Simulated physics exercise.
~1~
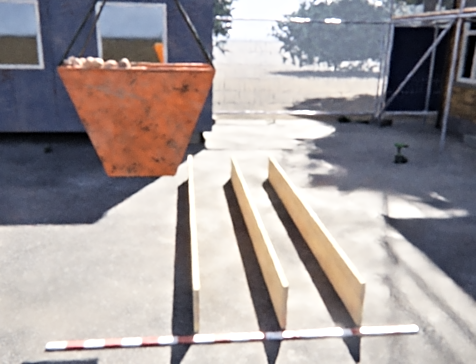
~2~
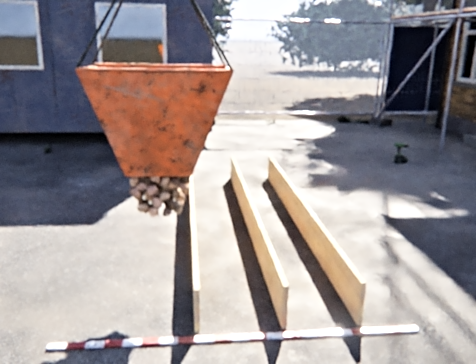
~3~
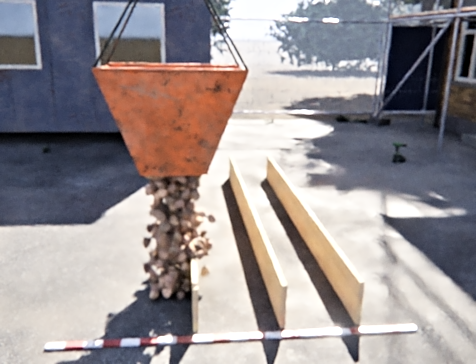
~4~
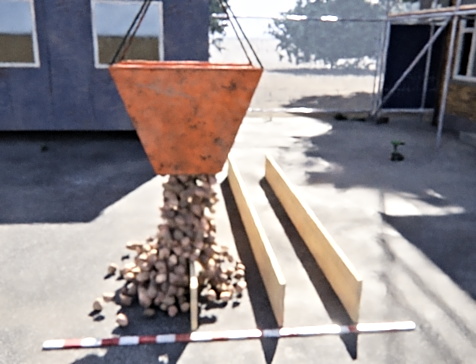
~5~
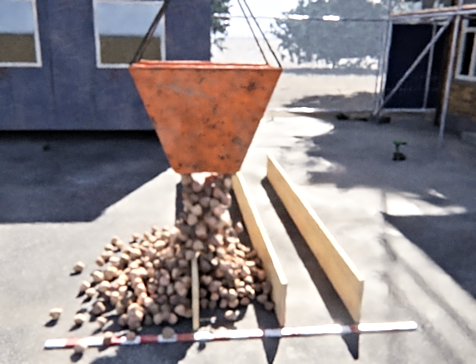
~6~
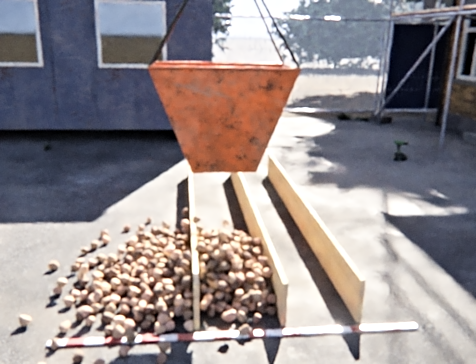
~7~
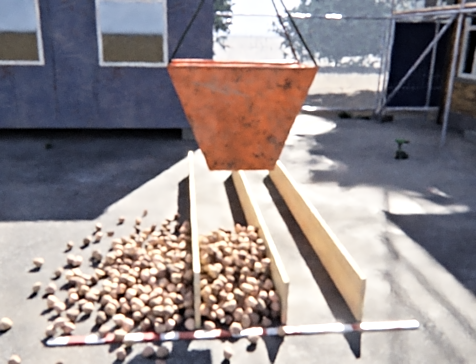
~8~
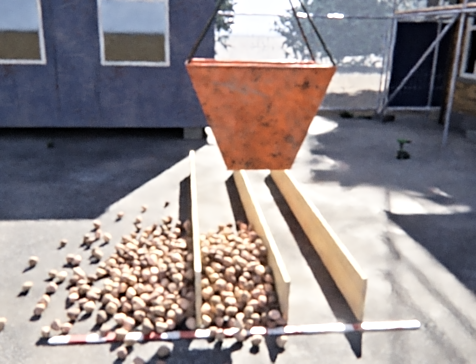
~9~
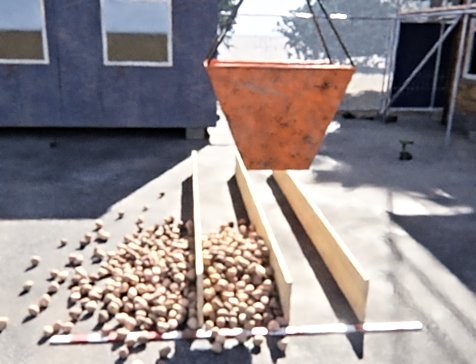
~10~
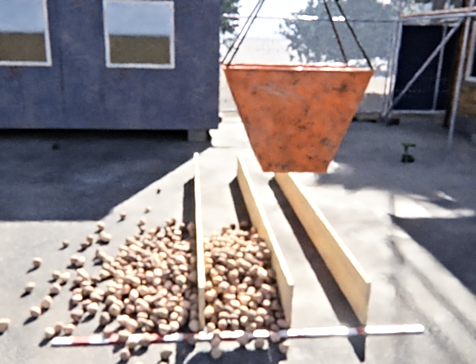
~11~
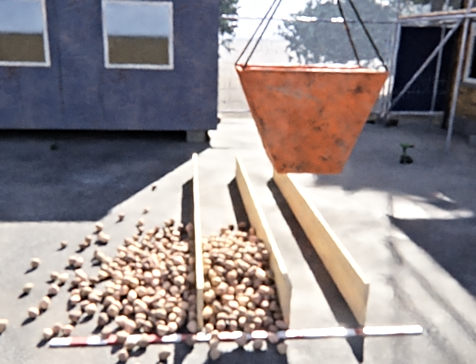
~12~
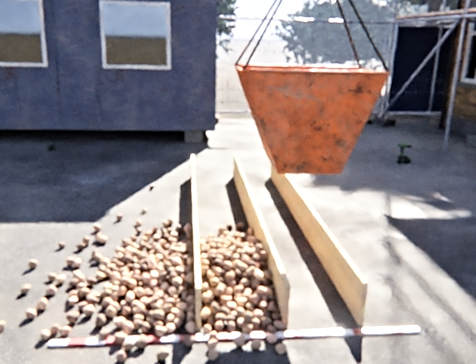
In a paved yard, a rightward-moving orange skip drops cobbles beside and into the left bay.
